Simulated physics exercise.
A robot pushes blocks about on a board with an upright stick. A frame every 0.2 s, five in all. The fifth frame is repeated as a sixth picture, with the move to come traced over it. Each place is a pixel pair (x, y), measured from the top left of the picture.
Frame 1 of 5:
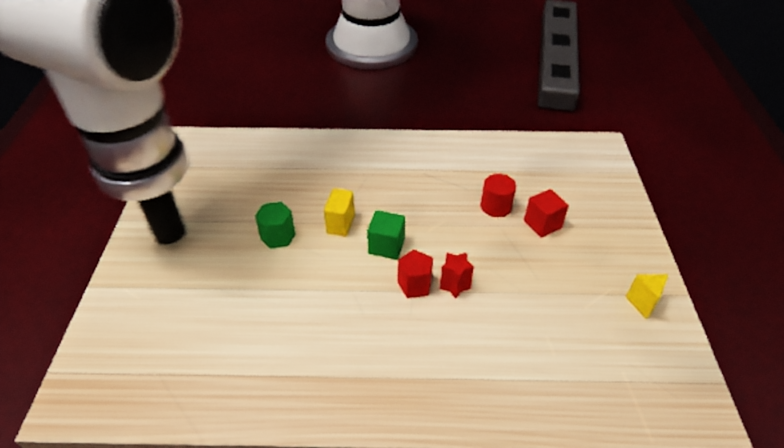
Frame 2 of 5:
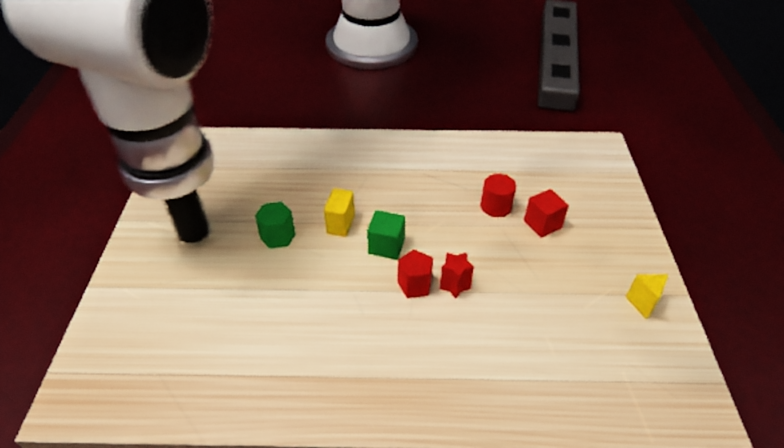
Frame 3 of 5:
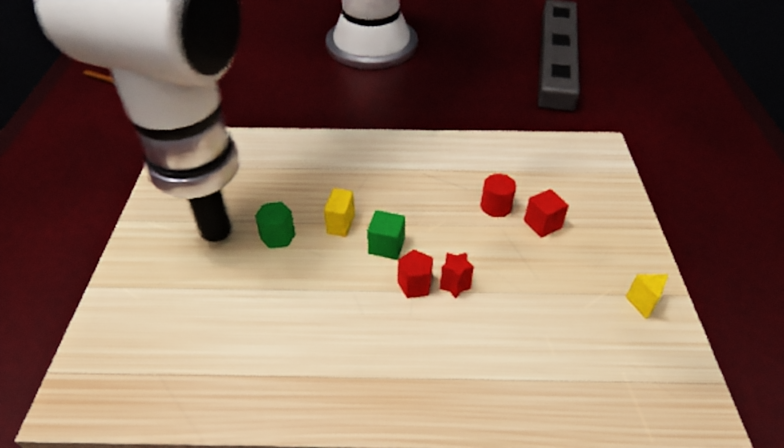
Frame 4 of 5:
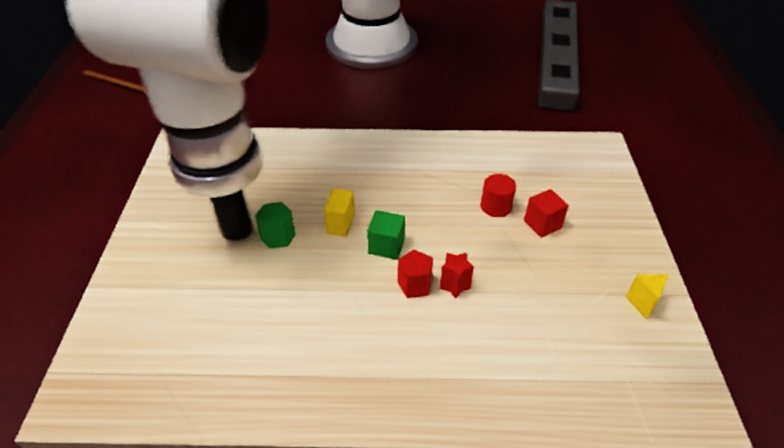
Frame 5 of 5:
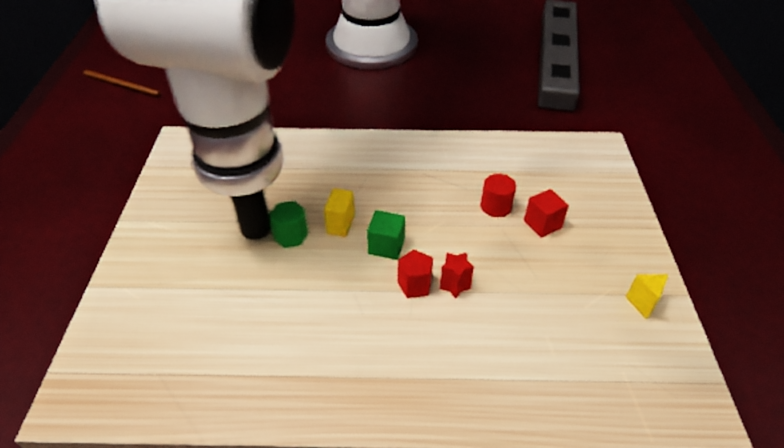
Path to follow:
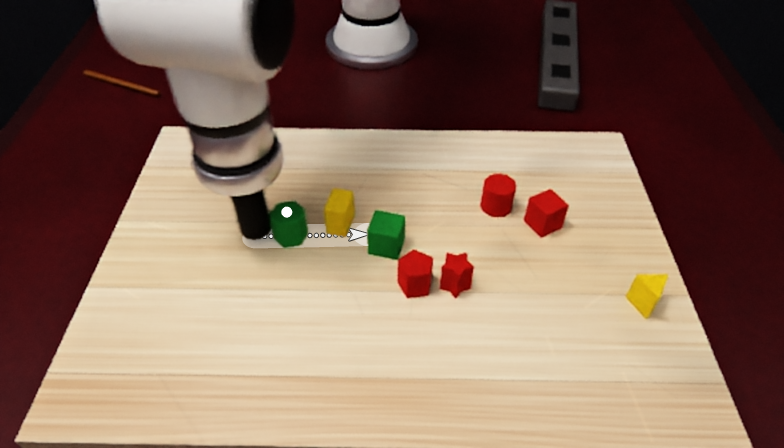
The robot arm moves right across the board and nudges the green block slightly right.
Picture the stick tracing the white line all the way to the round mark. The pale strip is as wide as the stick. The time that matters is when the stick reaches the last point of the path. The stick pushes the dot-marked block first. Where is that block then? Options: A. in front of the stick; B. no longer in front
The correct letter is A.
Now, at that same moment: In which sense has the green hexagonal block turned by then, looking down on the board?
From above, counter-clockwise.
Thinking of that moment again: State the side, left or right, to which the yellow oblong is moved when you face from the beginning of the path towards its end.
Left side.
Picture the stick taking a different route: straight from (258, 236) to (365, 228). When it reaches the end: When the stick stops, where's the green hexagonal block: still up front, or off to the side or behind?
The green hexagonal block stays in front.
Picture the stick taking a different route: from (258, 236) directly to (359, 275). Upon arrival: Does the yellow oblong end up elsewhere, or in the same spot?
Here the yellow oblong moves off its spot.
The line goes from (258, 236) to (369, 234); the dot is on the green hexagonal block.
The first path, step by step. One third of the way, stick at (295, 228); green hexagonal block at (326, 210); yellow oblong at (351, 198), turned 35° anticlockwise.
Two thirds of the way, stick at (332, 227); green hexagonal block at (362, 208), turned 25° anticlockwise; yellow oblong at (372, 191), turned 80° anticlockwise; green square piece at (390, 223).
At the end, stick at (368, 226); green hexagonal block at (398, 204), turned 45° anticlockwise; yellow oblong at (382, 185), turned 105° anticlockwise; green square piece at (412, 226), turned 55° clockwise; red pentagonal block unmoved.
